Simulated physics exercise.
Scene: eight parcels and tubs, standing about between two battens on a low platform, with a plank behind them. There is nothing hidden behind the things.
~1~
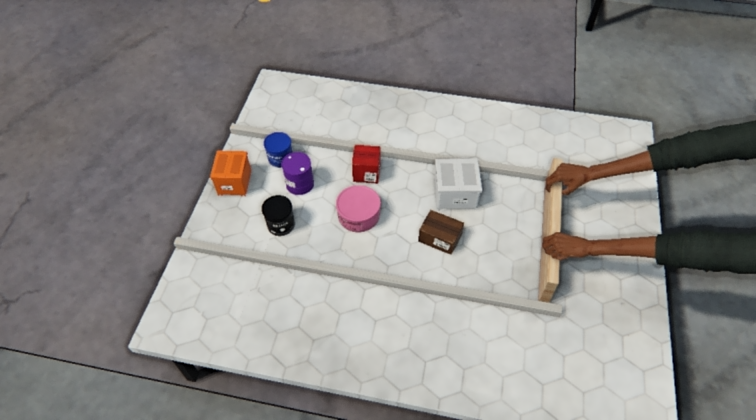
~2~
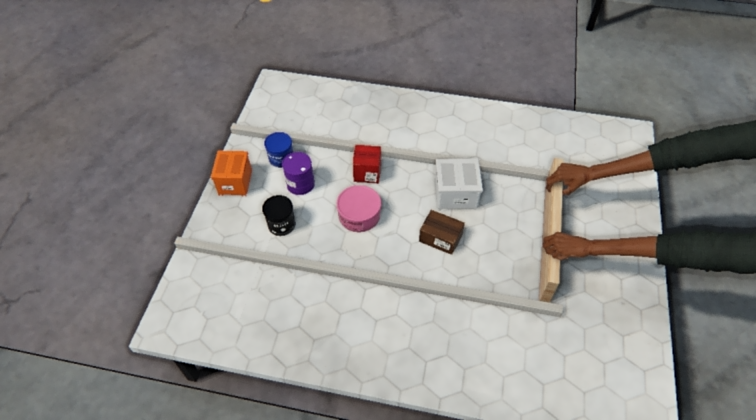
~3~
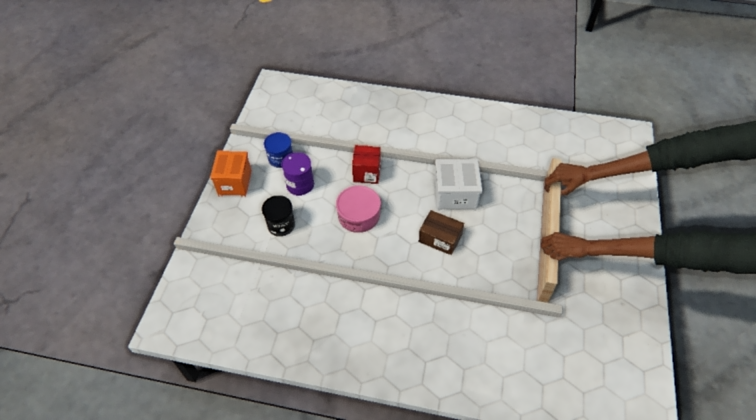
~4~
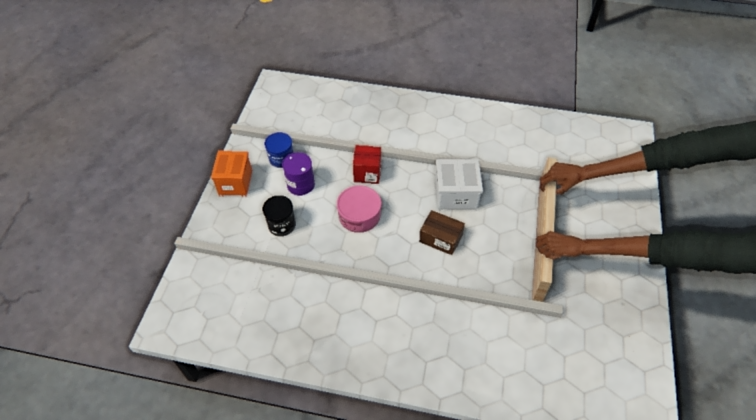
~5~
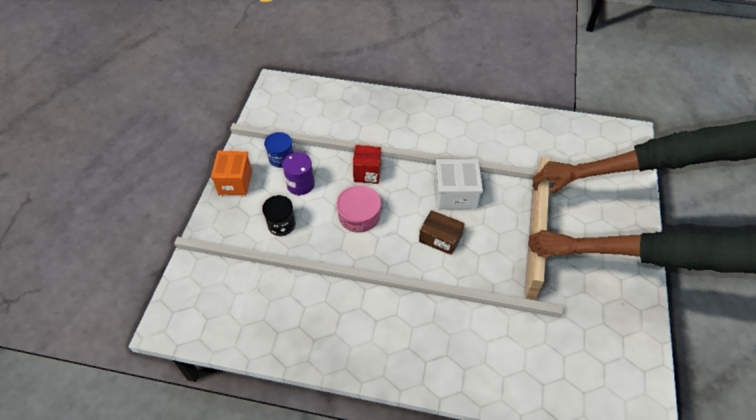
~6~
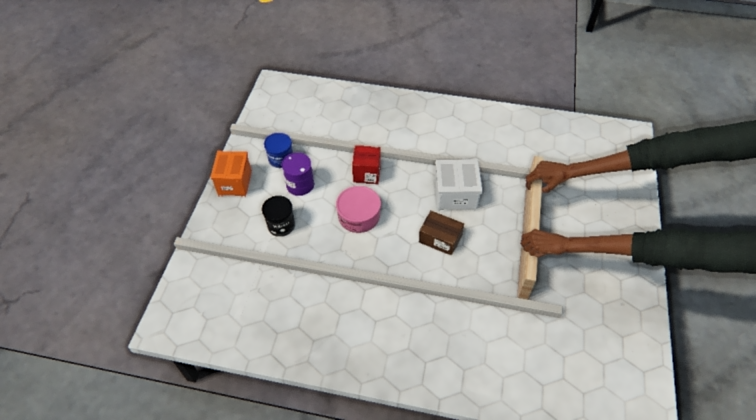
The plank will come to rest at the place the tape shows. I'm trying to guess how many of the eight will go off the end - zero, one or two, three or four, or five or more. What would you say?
Just one or two fall.
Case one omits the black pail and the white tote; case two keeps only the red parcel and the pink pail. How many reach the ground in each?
That makes 1 fallen, then 0 fallen in the other try.
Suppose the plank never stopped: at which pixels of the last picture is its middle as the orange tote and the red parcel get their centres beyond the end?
The middle is at (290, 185) when it's the orange tote, and at (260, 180) when it's the red parcel.
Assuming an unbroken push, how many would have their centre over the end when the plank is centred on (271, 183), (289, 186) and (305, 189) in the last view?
Respectively 2, 1 and 0.
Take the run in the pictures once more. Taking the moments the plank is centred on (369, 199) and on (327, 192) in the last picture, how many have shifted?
First 5, then 7.
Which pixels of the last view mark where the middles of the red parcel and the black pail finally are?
Look around (249, 138) for the first and around (234, 224) for the second.
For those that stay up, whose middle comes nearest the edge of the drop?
The blue pail.
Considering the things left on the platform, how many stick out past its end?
Count of overhanging things: 1.
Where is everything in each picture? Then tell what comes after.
In the first picture, orange tote (232, 174); blue pail (279, 150); black pail (279, 216); plank (551, 228); tape (283, 197).
In the second picture, blue pail (280, 150); pink pail (359, 209).
In the third picture, black pail (279, 216); plank (550, 228).
In the fourth picture, orange tote (233, 174); red parcel (367, 165).
In the fifth picture, blue pail (280, 150); white tote (457, 185).
In the sixth picture, orange tote (232, 174); blue pail (279, 151); black pail (279, 217); plank (531, 226); tape (283, 197).
Soon after, none off yet; orange tote at rest near (232, 174); blue pail at rest near (279, 151); black pail at rest near (279, 217).
After that, none off yet; orange tote at rest near (232, 174); blue pail displaced about its own width near (265, 142); black pail displaced a little near (266, 220).
In the end, the number that fall off is one or two; gone, orange tote.
